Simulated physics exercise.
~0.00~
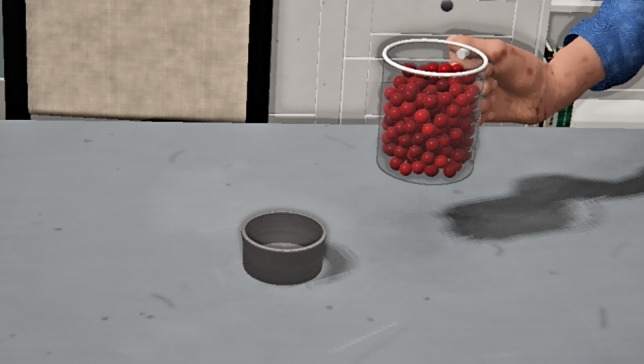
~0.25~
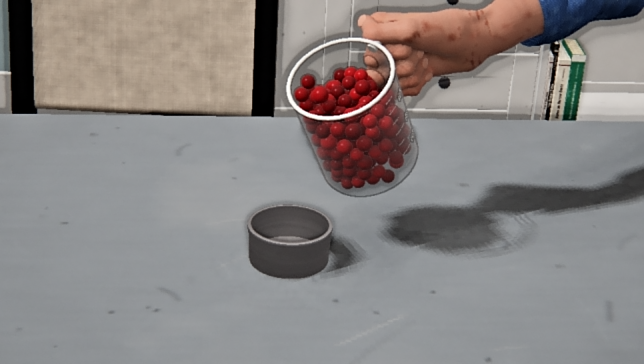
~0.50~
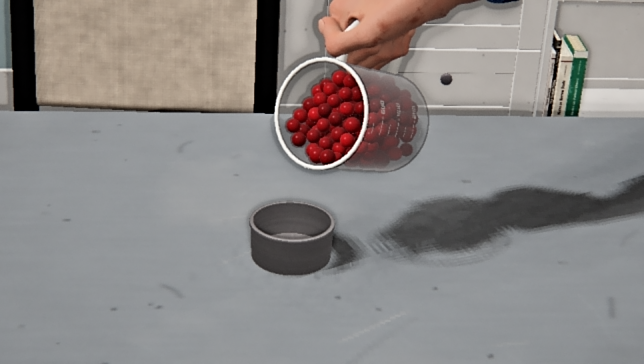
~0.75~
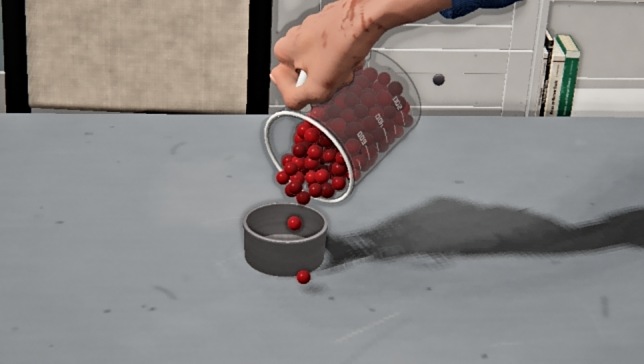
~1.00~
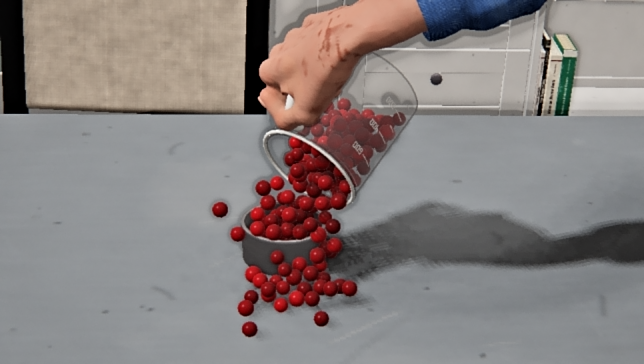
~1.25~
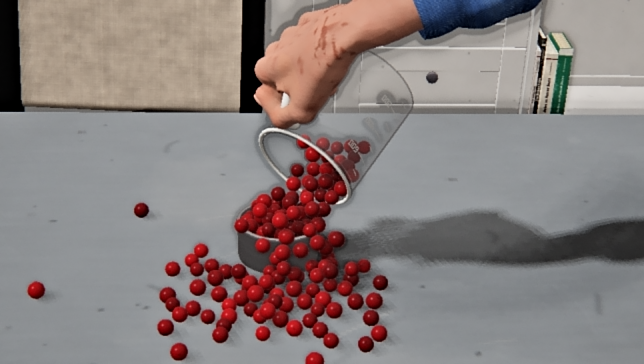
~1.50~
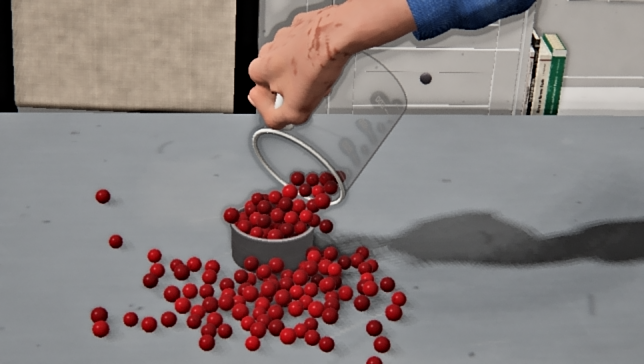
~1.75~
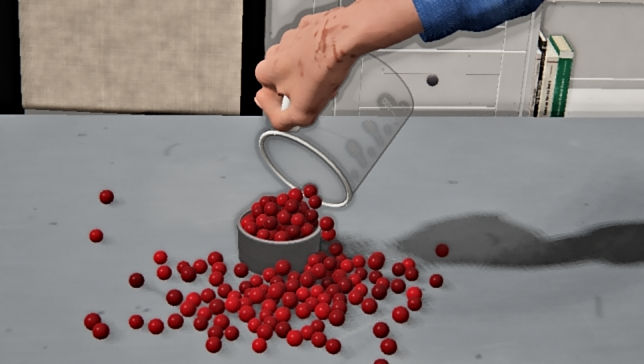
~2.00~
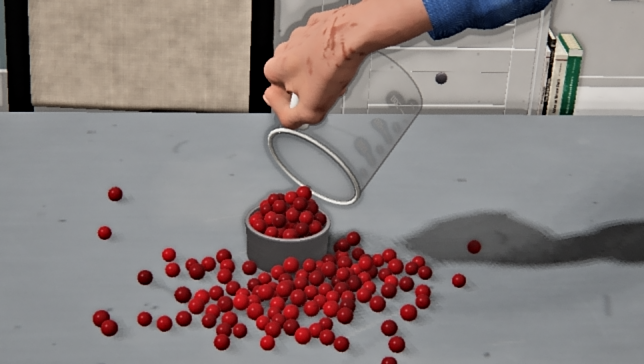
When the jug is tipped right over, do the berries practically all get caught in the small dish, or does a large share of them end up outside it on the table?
A large share ends up outside, scattered over the table around the dish. The dish still catches a good share too, and is left heaped with berries.
